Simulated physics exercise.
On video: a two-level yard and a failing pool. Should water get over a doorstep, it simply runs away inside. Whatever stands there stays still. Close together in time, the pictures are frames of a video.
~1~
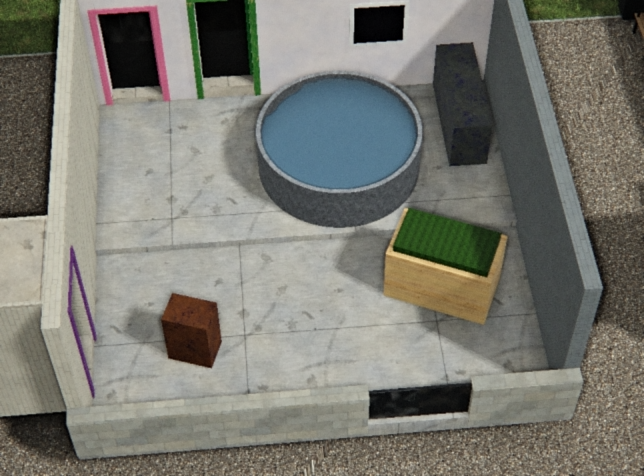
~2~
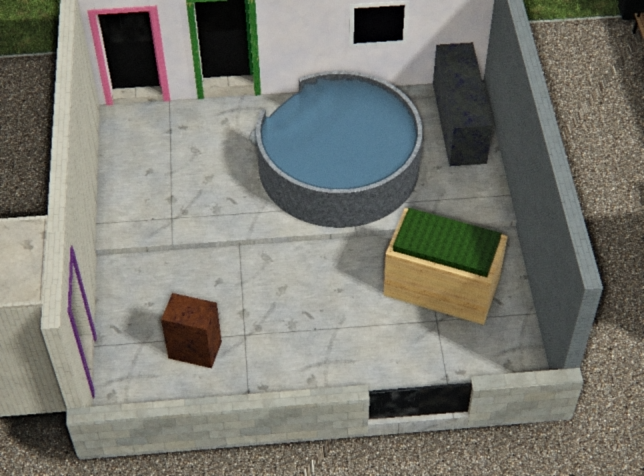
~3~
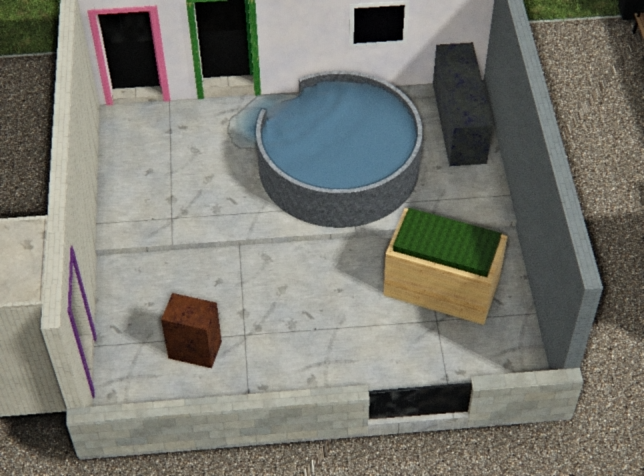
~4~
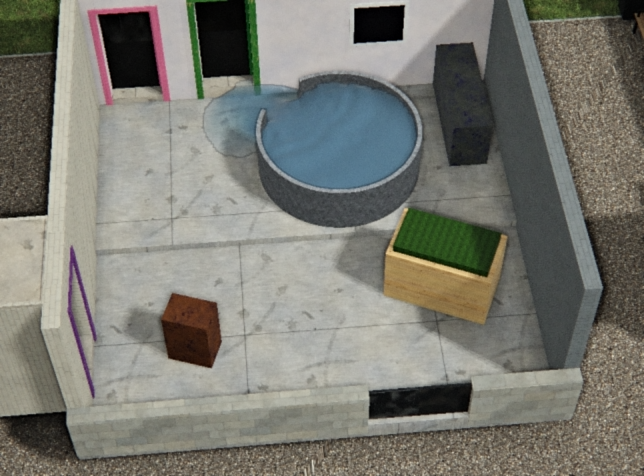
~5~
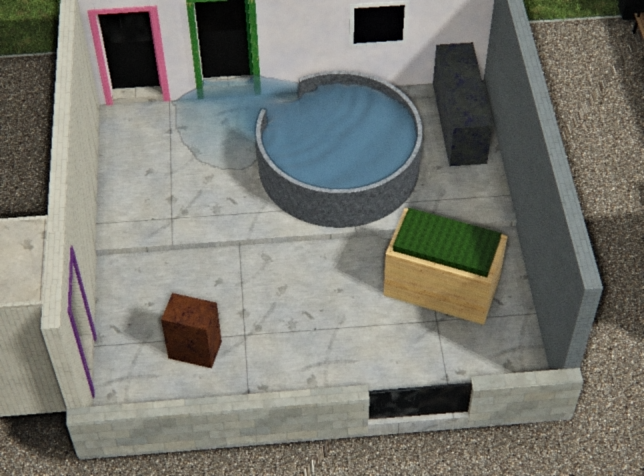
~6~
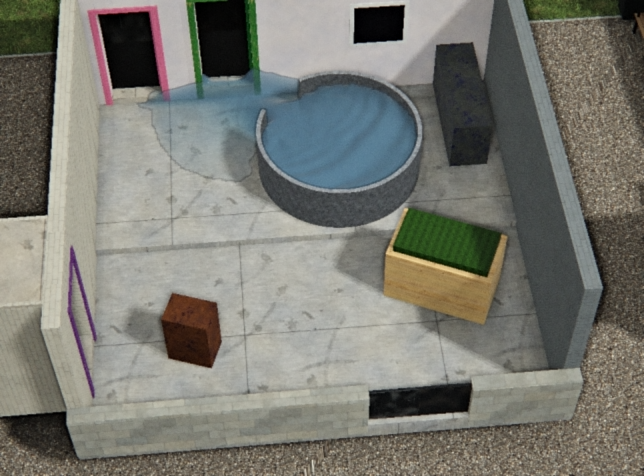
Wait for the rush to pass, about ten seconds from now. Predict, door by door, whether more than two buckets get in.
The green door will let through over two buckets; the pink door will let through over two buckets; the purple door will let through no more than two buckets.
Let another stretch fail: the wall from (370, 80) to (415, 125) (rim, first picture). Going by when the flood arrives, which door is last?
The door marked purple.
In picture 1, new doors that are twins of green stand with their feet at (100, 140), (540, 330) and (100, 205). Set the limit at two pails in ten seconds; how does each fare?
Reading them off: Comes out higher, comes out lower, comes out lower.
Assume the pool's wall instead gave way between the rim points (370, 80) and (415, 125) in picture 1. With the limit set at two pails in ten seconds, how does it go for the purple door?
In brief, the purple door remains below.
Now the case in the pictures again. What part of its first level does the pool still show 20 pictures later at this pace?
52 percent or thereabouts.
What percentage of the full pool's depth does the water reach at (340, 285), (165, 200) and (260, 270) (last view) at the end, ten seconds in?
My figures are about 6, 6 and 2 percent.
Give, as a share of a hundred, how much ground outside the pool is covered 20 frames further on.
Some 50 in a hundred.
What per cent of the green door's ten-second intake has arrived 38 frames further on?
Something like 100 in a hundred.
A moment on, water covers 20 % of the floor; the green door over two buckets in, the pink door wet at the sill, nothing in, the purple door not reached.
Next, water covers 25 % of the floor; the green door far over two buckets in, the pink door over two buckets in, the purple door not reached.
Then, water covers 50 % of the floor; the green door far over two buckets in, the pink door far over two buckets in, the purple door wet at the sill, nothing in.
Later, water covers 90 % of the floor; the green door far over two buckets in, the pink door far over two buckets in, the purple door wet at the sill, nothing in.
In the end, water covers 95 % of the floor; the green door far over two buckets in, the pink door far over two buckets in, the purple door wet at the sill, nothing in.
